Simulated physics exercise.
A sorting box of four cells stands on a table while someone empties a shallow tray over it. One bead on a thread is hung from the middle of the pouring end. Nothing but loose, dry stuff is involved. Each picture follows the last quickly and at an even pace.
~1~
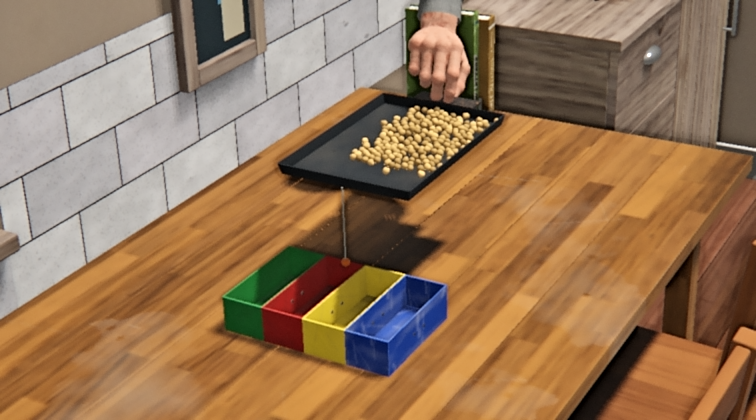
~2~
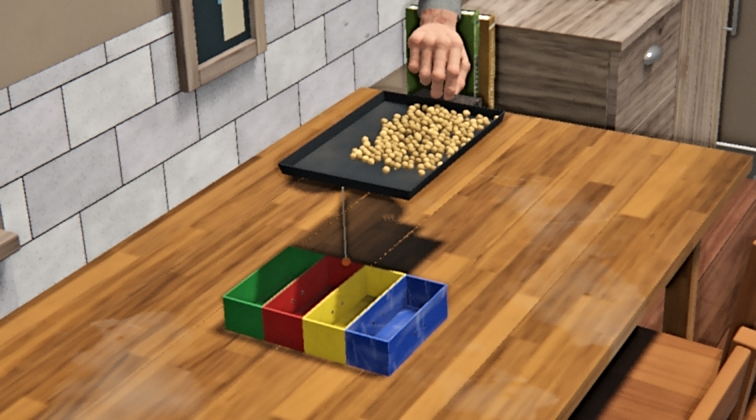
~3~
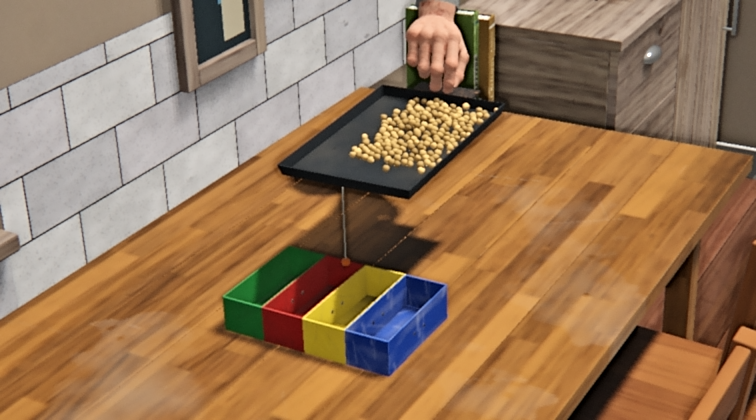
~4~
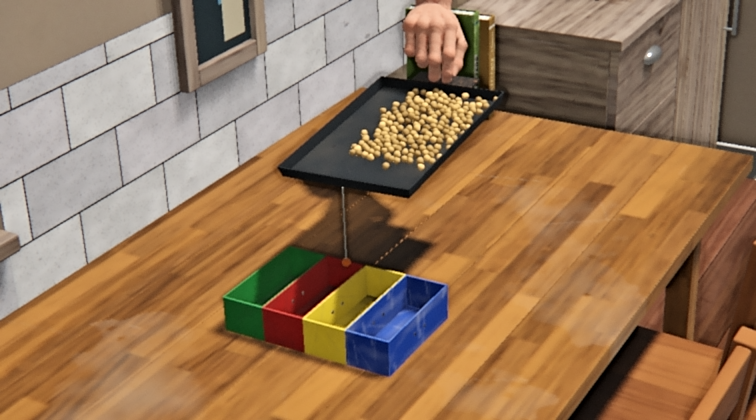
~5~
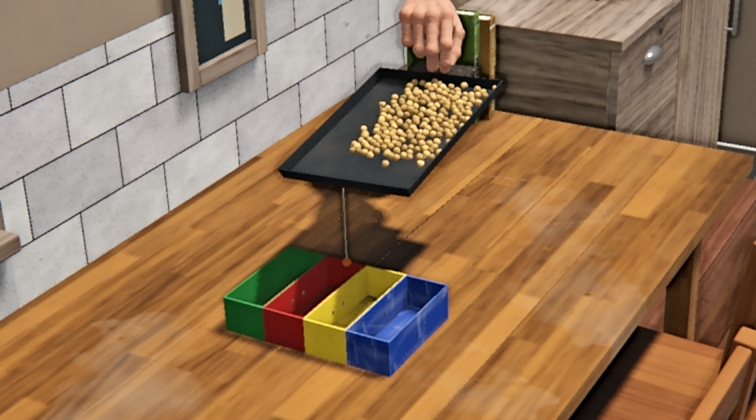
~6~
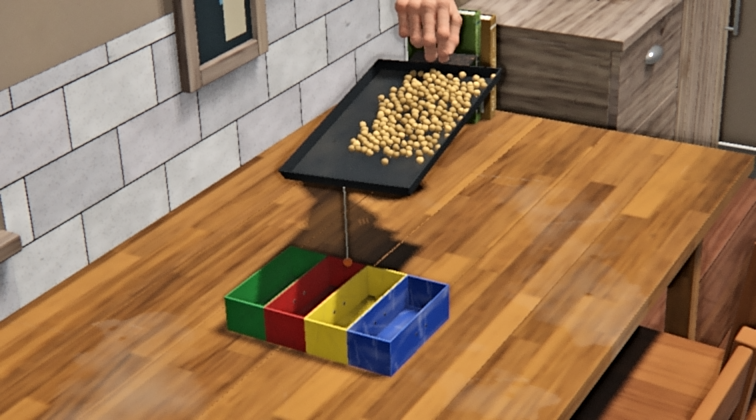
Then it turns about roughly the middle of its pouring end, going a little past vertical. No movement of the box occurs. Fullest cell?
Green.
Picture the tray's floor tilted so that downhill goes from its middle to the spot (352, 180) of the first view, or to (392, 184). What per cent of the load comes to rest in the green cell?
I'd expect around 10 in a hundred first and around 0 in a hundred second.
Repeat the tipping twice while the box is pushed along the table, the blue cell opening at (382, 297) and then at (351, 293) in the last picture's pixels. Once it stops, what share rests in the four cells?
First try: Around 100 percent; second try: Around 100 percent.
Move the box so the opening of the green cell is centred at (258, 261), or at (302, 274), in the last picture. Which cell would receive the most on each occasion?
That red cell; the cell in green.
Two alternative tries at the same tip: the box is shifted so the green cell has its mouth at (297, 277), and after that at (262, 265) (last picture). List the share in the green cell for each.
Roughly 50 % and 30 %.
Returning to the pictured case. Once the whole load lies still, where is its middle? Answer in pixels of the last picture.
Near pixel (284, 305).
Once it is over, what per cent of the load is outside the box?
Close to 10 percent, I reckon.
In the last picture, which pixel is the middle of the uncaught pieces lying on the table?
Estimate: Around (229, 299).
Shortly afterwards, tray tipped steeply; the bulk on the tray; a little in the green cell; only a few in the red cell; only a few in the yellow cell; a little falling or outside the box.
Next, tray tipped right over; near a third on the tray; near a quarter in the green cell; a little in the red cell; only a few in the yellow cell; near a quarter falling or outside the box.
Some moments later, tray tipped past a quarter turn; near two thirds in the green cell; near a quarter in the red cell; a little in the yellow cell; a little falling or outside the box.
In the end, tray tipped past a quarter turn; near two thirds in the green cell; near a quarter in the red cell; a little in the yellow cell; none at all in the blue cell; a little outside the box.
